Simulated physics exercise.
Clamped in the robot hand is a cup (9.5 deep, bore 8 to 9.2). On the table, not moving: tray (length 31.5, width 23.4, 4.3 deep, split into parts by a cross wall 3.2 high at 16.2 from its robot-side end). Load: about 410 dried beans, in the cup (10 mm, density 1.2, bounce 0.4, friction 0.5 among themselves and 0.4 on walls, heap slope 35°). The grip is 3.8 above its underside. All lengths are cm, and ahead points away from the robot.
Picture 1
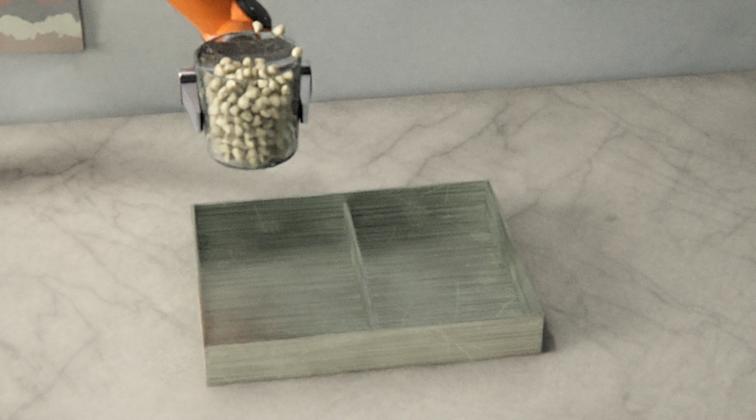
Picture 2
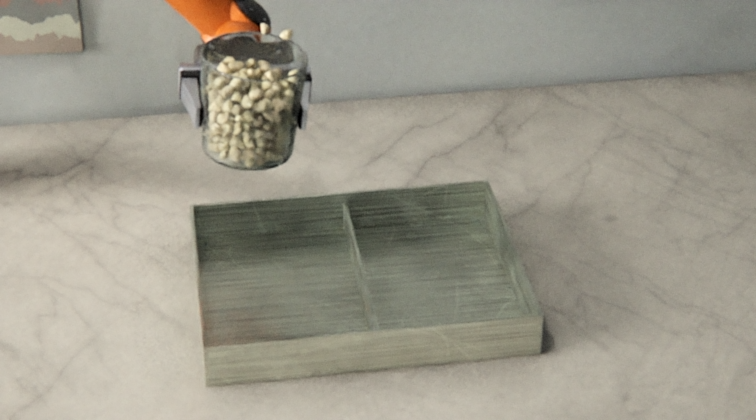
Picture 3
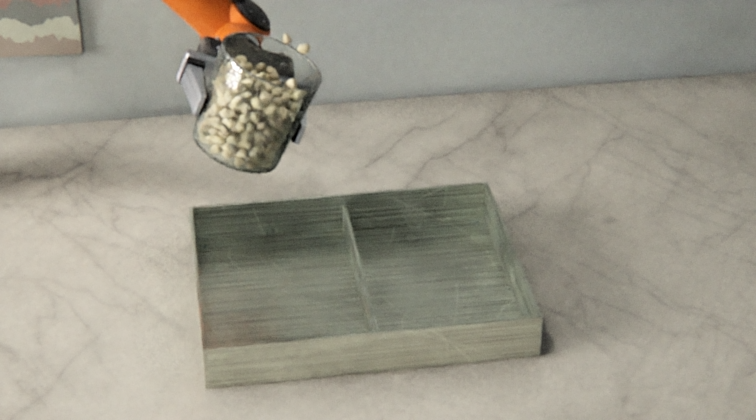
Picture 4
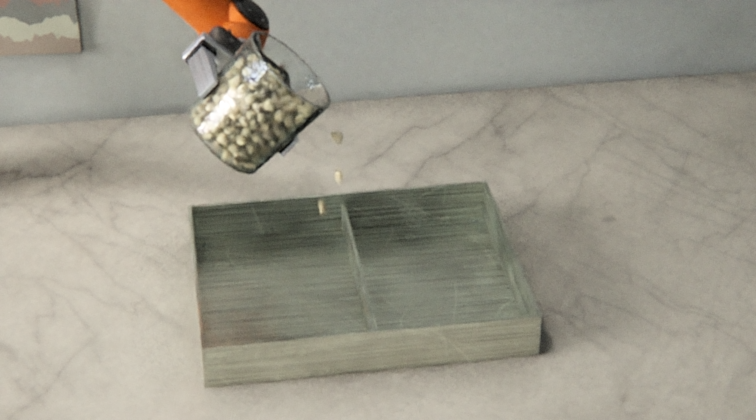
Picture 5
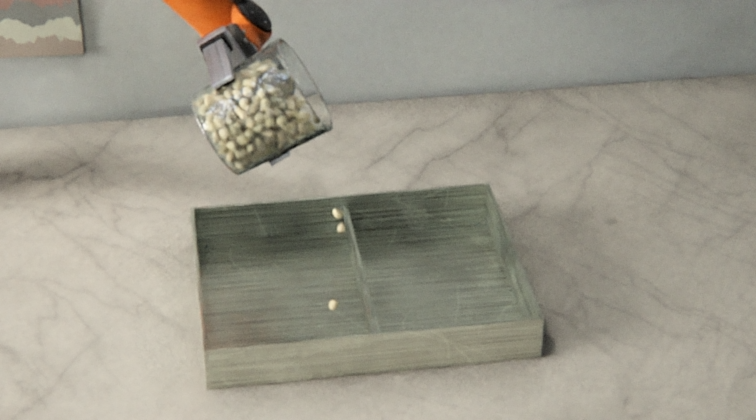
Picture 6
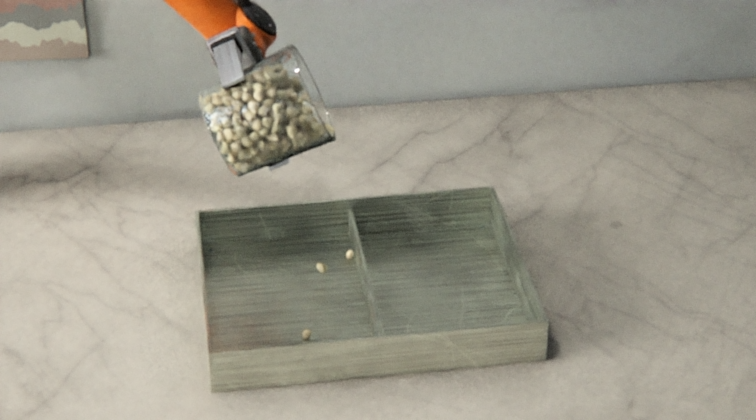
We see an orange robot arm tilt a clear cup full of pale beans to the right above a divided greenish tray, and three beans drop into its left section and shift while the rest stay in the cup.
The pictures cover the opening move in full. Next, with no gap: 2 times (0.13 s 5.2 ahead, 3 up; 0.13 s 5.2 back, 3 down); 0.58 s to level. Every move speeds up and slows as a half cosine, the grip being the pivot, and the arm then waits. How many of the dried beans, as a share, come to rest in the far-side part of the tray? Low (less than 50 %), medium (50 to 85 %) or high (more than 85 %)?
A medium share, 50 to 85 %, ends in the far-side part of the tray.
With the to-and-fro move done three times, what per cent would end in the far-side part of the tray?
It would be near 70 per cent.
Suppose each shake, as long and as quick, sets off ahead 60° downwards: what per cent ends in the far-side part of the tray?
Some 10 per cent.
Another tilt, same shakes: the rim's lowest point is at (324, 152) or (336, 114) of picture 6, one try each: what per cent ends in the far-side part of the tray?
About 95 and 40 per cent.
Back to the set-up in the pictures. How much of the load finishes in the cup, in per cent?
About 20 per cent.
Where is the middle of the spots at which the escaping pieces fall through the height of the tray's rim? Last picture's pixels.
Near (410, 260).
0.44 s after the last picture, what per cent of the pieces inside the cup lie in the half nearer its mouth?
Roughly 80 per cent.
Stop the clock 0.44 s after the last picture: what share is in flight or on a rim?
About 1 per cent.
Then, 0.44 s after the last picture, tilted 67° forward, highest piece 27 above the table; 216 in the far-side part, 162 in the cup, 23 in the robot-side part, 5 in flight or on a rim.
Then, 0.88 s after the last picture, tilted 21° forward, highest piece 25 above the table; 271 in the far-side part, 88 in the cup, 45 in the robot-side part, 2 on the table or floor.
Then, 1.30 s after the last picture, level, highest piece 24 above the table; 271 in the far-side part, 88 in the cup, 45 in the robot-side part, 2 on the table or floor.
Then, 2.35 s after the last picture, level, highest piece 24 above the table; 271 in the far-side part, 88 in the cup, 45 in the robot-side part, 2 on the table or floor.
Final count, 271 in the far-side part, 88 in the cup, 45 in the robot-side part, 2 on the table or floor. That is 67 % in the far-side part of the tray.
